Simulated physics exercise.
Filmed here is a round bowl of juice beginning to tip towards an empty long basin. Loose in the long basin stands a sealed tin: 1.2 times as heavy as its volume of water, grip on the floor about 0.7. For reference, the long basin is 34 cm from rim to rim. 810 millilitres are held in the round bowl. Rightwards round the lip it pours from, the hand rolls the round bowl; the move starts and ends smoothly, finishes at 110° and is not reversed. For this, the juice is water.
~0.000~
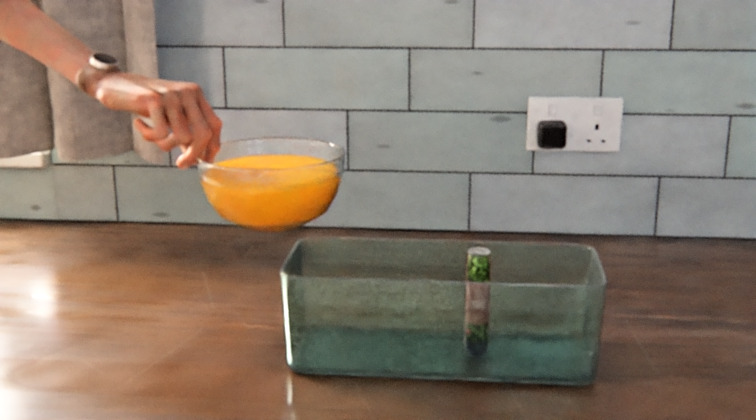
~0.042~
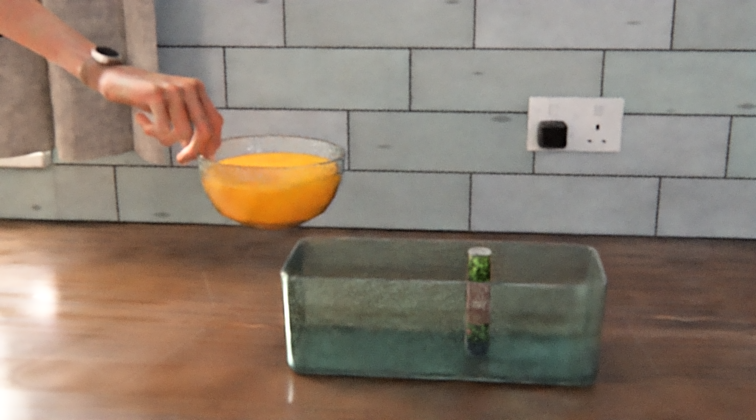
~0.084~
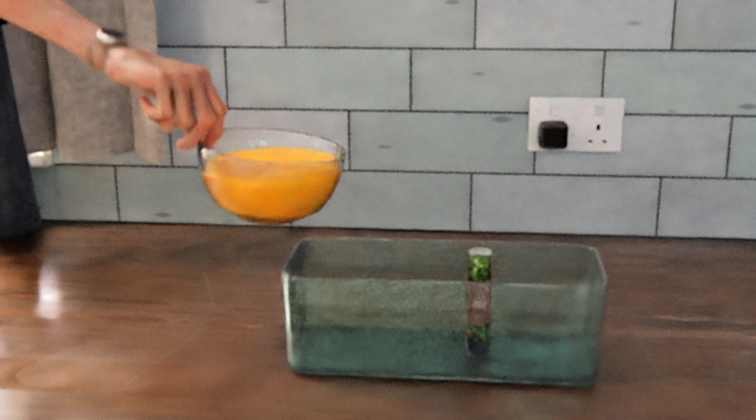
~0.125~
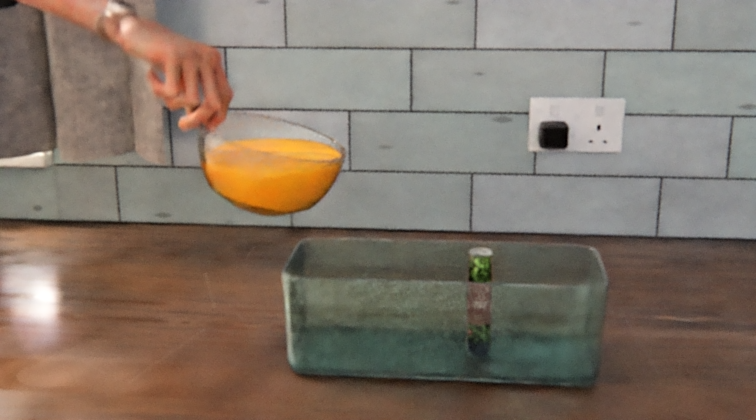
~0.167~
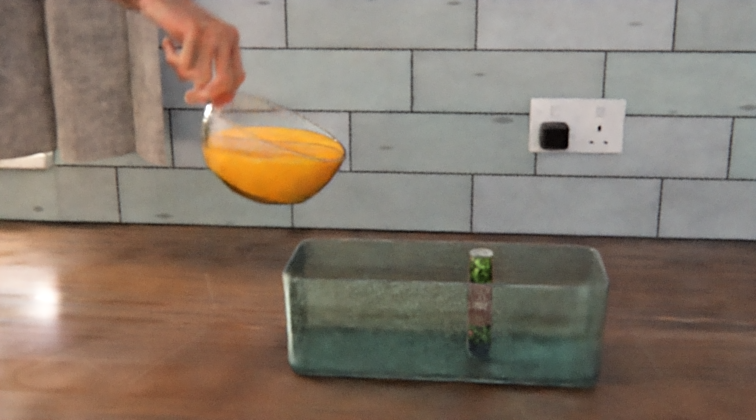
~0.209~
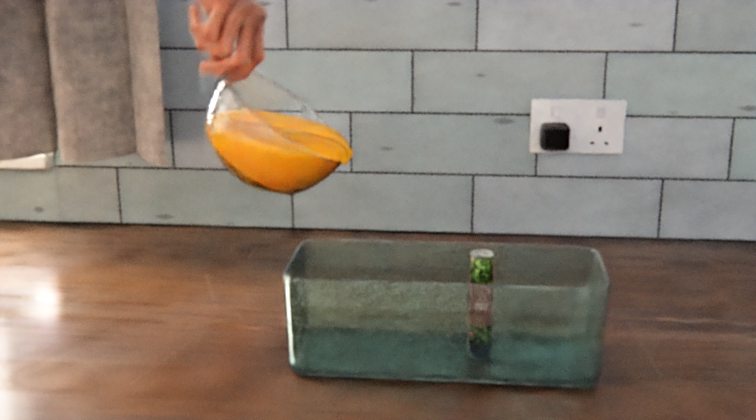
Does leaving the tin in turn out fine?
Watch, it's going to be unseated.
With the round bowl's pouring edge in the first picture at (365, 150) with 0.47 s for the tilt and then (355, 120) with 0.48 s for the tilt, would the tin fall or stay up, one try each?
In the first try it comes down; in the second it comes down.
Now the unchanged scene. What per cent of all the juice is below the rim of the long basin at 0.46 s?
I'd put it near 10 percent.
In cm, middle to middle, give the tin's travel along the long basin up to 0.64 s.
Near 3 cm of travel.
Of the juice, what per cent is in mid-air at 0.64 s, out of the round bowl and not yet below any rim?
Estimate: About 7 in a hundred.
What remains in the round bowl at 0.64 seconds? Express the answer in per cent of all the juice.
What remains is about 0 percent of it all.
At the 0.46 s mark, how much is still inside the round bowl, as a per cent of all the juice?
Some 28 per cent.
By 0.46 s the tilt is 105° and 28 per cent is still to pour; the tin stands where it began.
By 0.64 s the tilt is 110° and 0 per cent is still to pour; the tin leans 10°.
By 0.82 s the tilt is 110° and 0 per cent is still to pour; the tin leans 30°.
By 1.03 s the tilt is 110° and 0 per cent is still to pour; the tin lies on its side.
At rest the tin lies on its side.
